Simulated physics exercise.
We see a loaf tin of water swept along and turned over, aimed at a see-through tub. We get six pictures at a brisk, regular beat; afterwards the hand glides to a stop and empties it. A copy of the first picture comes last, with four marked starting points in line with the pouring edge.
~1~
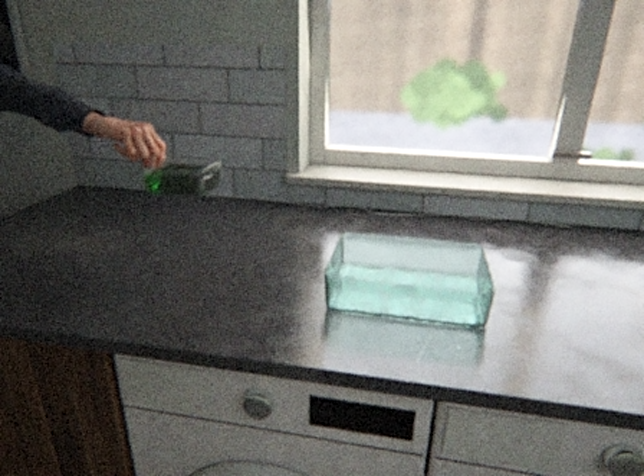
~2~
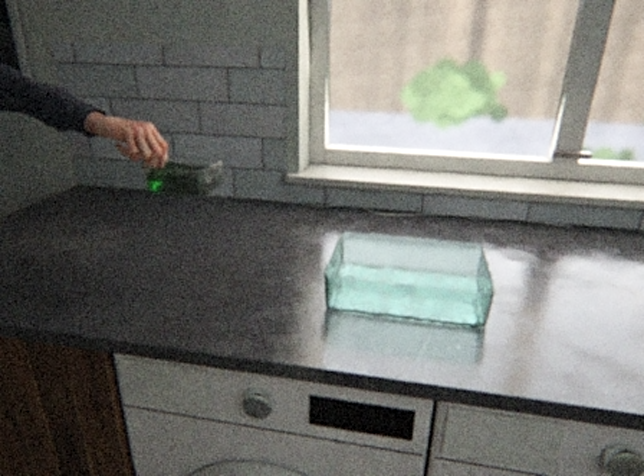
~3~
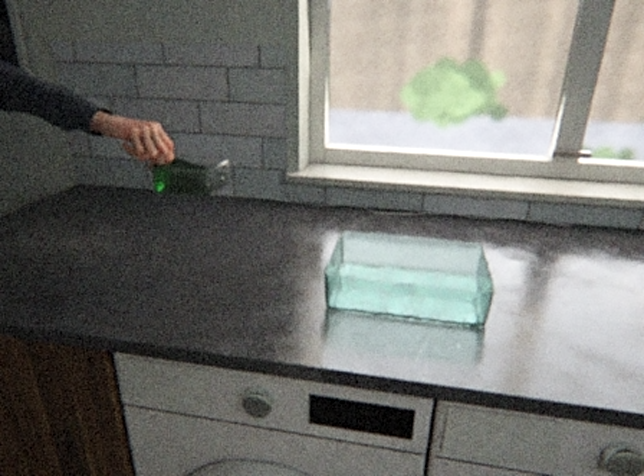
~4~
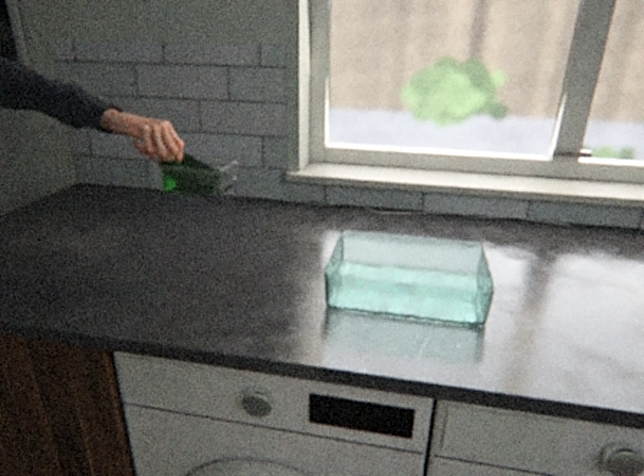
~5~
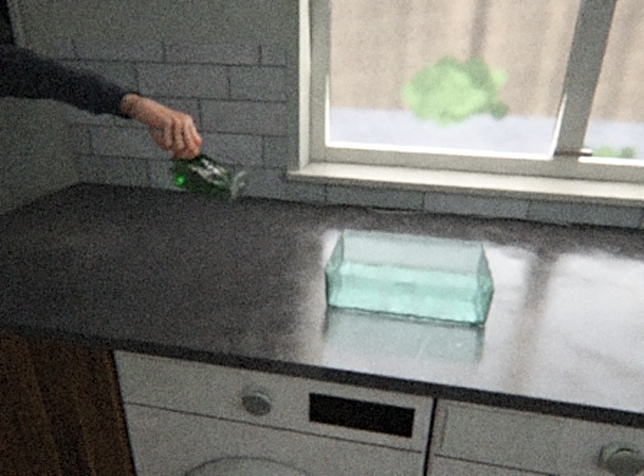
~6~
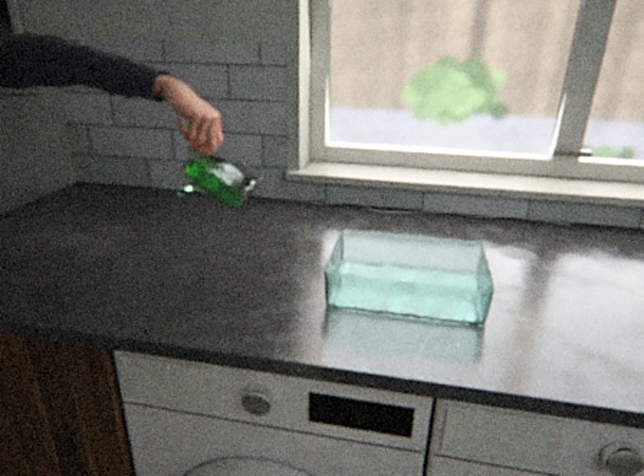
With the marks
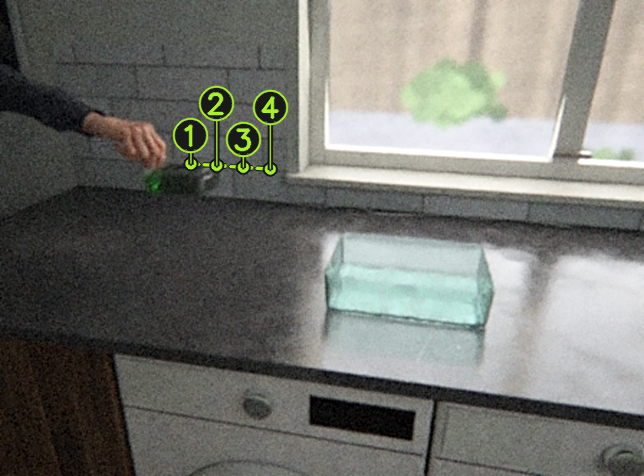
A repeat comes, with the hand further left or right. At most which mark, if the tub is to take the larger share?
3.
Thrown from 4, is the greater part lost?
No, that is safe.
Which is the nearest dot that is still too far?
That would be 2.
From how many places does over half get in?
Two of them.
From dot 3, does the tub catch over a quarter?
Yes.
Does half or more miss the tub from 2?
Yes.
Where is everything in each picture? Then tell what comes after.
Upright, lip at (211, 165); tub from (326, 307) to (487, 326); nothing has left yet, in the first picture.
Upright, lip at (213, 165); nothing has left yet, in the second picture.
Upright, lip at (219, 164); nothing has left yet, in the third picture.
Upright, lip at (229, 165); water is over the rim, down to (169, 160), in the fourth picture.
Tipped about 13°, lip at (243, 171); water is over the rim, down to (180, 169), in the fifth picture.
Tipped about 32°, lip at (255, 182); water is over the rim, down to (189, 190), in the sixth picture.
In lime, 1 at (190, 163); 2 at (216, 165); 3 at (243, 167); 4 at (270, 169).
Choosing 1, about 0 % lands in the tub, 98 % falls short.
Choosing 2, about 20 % lands in the tub, 75 % falls short and 5 % goes beside or beyond.
Choosing 3, about 70 % lands in the tub, 24 % falls short and 6 % goes beside or beyond.
Choosing 4, about 80 % lands in the tub, 10 % falls short and 10 % goes beside or beyond.
